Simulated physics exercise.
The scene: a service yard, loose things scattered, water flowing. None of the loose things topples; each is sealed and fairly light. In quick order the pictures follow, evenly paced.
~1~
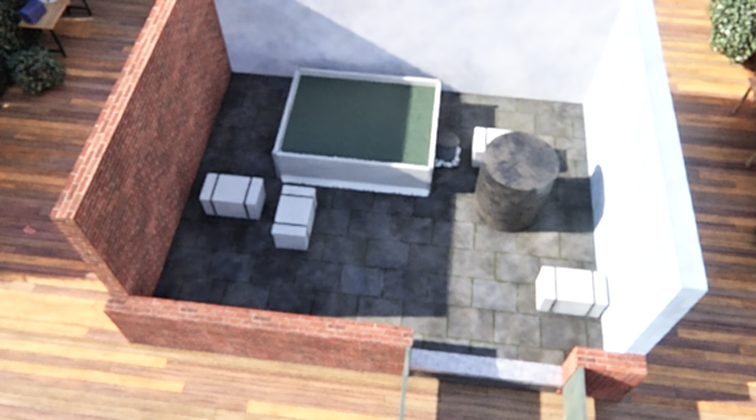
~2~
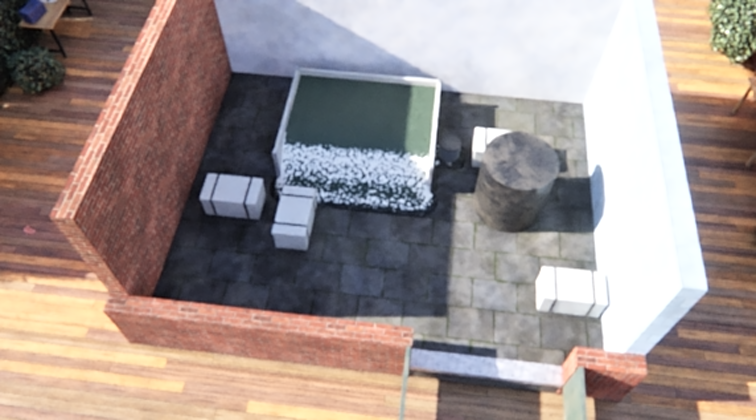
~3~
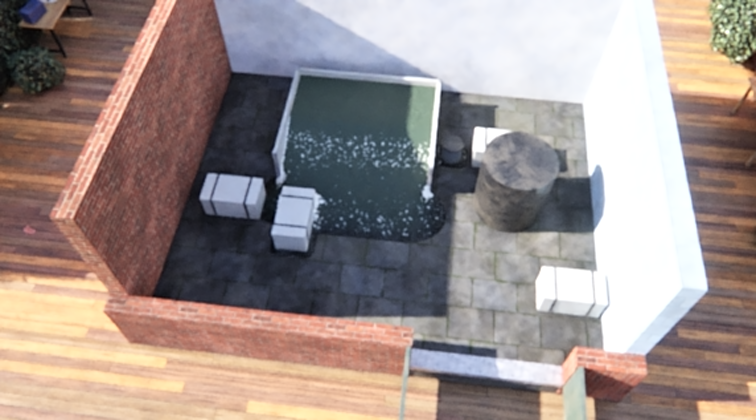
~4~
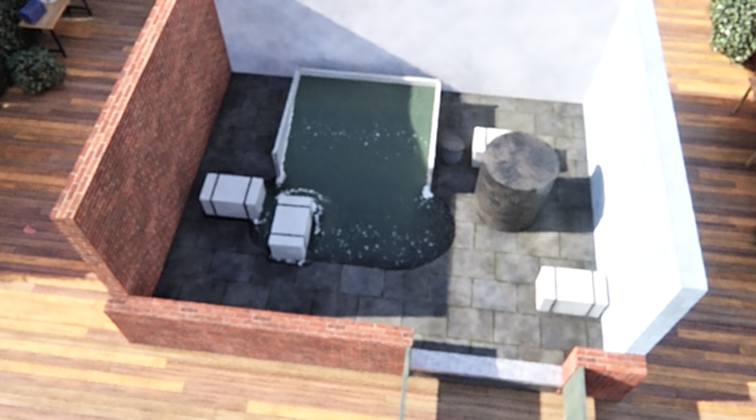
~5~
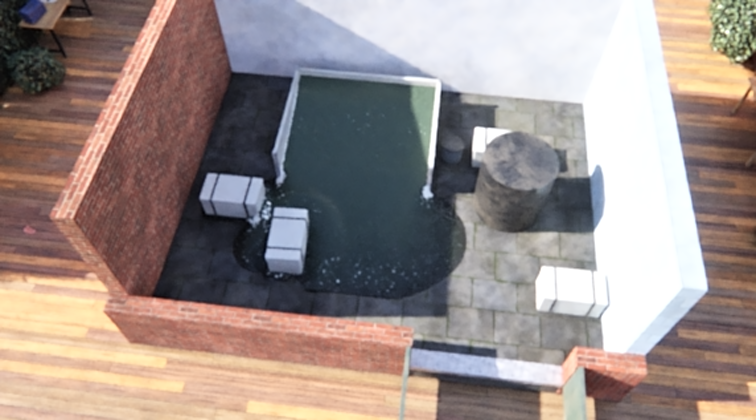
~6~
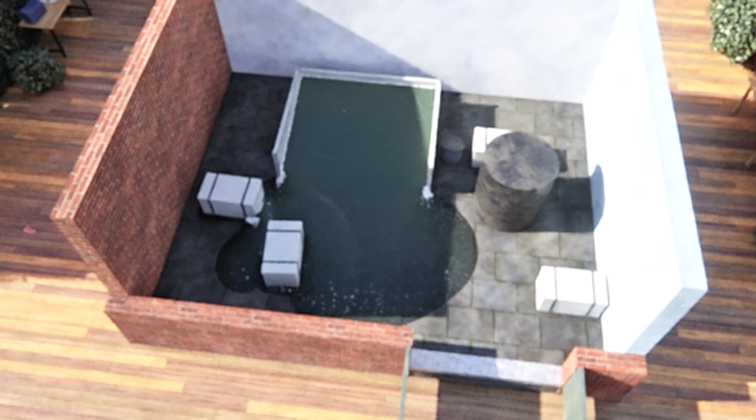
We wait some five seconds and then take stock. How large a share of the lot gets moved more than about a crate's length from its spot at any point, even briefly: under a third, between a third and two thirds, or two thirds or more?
Between a third and two thirds.
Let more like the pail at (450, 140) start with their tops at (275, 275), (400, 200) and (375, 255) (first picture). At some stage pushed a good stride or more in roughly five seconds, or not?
Taking them one at a time: Gets driven off, then gets driven off, then gets driven off.
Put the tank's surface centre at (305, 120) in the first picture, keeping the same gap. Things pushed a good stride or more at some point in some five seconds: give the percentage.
By my count it is some 60 %.
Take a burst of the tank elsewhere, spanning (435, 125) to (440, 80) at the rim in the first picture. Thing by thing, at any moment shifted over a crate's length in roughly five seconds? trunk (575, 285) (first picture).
It got there, in my view.
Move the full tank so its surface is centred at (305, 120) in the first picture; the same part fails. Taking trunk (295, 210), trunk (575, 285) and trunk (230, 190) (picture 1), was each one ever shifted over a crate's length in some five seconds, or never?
The three, one by one: Past that mark, past that mark and past that mark.
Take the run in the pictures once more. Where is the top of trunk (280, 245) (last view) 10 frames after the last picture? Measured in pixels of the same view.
Close to (227, 279).
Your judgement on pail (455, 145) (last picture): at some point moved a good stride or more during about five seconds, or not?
My reading: Not displaced that much.
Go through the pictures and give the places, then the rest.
The first picture shows a trunk at (294, 210) rests on the ground; a pail at (448, 140) rests on the ground; 0 of 5 have shifted.
The second picture shows a trunk at (294, 210), on the bottom; a pail at (451, 143) rests on the ground, close to its start; 0 of 5 have shifted.
The third picture shows a trunk at (294, 211) rests on the ground; a pail at (453, 144) rests on the ground, close to its start; 1 of 5 have shifted.
The fourth picture shows a trunk at (291, 220), on the bottom, close to its start; a pail at (453, 144), on the bottom, close to its start; 2 of 5 have shifted.
The fifth picture shows a trunk at (287, 233), on the bottom, a stride from its start; a pail at (453, 144) rests on the ground, close to its start; 2 of 5 have shifted.
The sixth picture shows a trunk at (282, 246), on the bottom, a stride from its start; a pail at (453, 144) rests on the ground, close to its start; 2 of 5 have shifted.
A moment on, 1 of 5 are well off their spots; 0 afloat.
Next, 1 of 5 are well off their spots; 1 afloat.
Later, 2 of 5 are well off their spots; 1 afloat.
In the end, 3 of 5 are well off their spots, and 3 have been at some point; 3 afloat.
